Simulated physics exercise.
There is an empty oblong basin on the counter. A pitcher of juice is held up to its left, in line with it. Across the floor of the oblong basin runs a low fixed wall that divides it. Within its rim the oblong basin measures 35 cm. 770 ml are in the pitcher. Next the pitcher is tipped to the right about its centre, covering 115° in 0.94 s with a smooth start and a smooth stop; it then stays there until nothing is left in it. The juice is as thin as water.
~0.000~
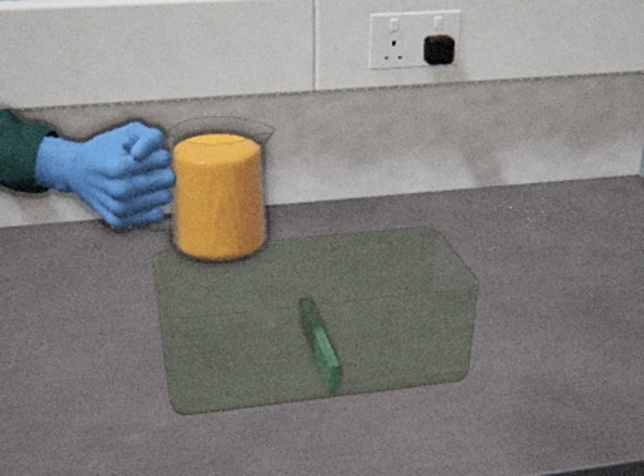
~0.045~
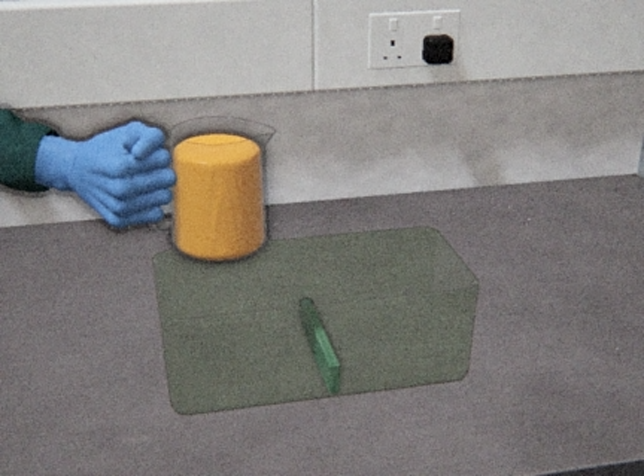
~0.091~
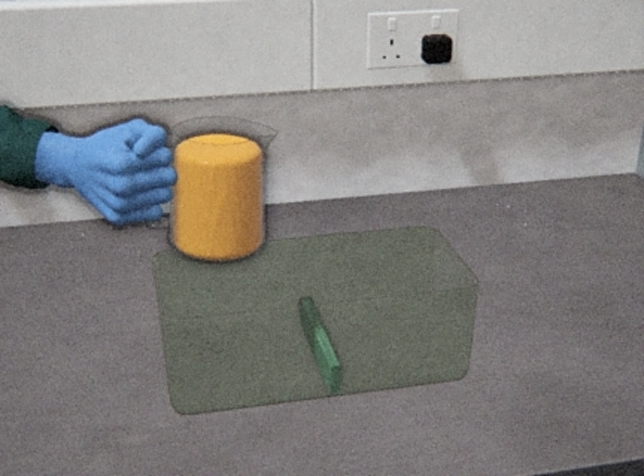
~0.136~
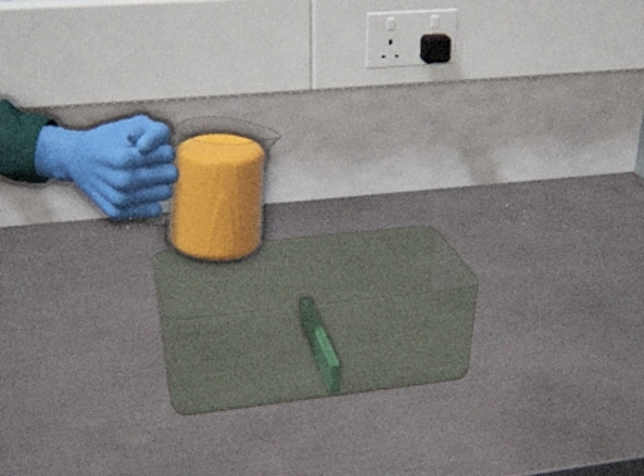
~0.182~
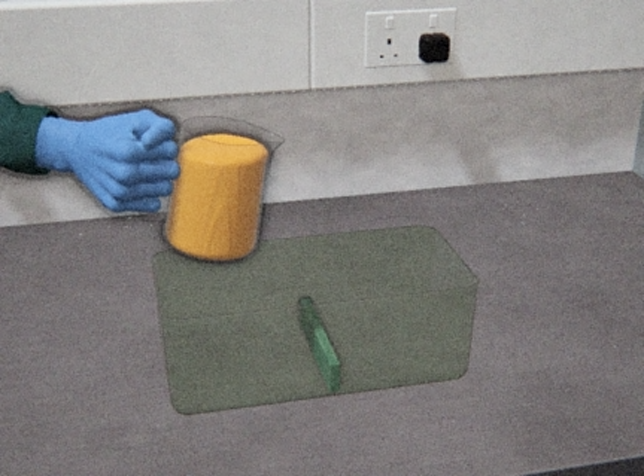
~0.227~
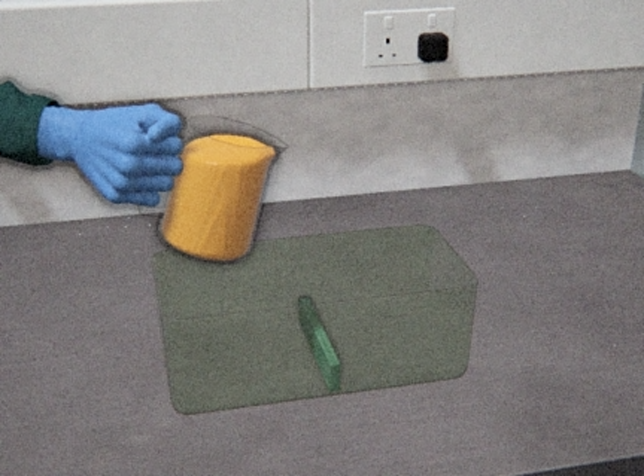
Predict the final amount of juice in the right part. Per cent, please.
The right part ends with roughly 75 per cent.
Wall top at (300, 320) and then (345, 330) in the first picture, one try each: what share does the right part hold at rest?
Roughly 95 per cent, then 35 per cent.
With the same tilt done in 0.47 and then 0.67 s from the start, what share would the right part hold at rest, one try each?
The first try gives around 65 percent, the second around 75 percent.
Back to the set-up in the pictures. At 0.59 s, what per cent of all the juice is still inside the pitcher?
I'd put it near 80 percent.
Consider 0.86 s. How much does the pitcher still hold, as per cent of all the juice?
About 22 per cent.
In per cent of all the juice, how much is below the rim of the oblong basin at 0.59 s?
Close to 7 in a hundred.
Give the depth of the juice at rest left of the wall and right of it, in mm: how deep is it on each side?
Final levels - left approx 6 mm, right approx 24 mm.
By 0.59 s the tilt is 80° and 79 per cent is still to pour, 0 is left of the wall and 7 right of it.
By 0.86 s the tilt is 113° and 23 per cent is still to pour, 9 is left of the wall and 54 right of it.
By 1.14 s the tilt is 115° and 1 per cent is still to pour, 21 is left of the wall and 76 right of it.
By 1.44 s the tilt is 115° and 0 per cent is still to pour, 24 is left of the wall and 75 right of it.
At rest 24 per cent lies left of the wall, 75 right of it and 1 outside.
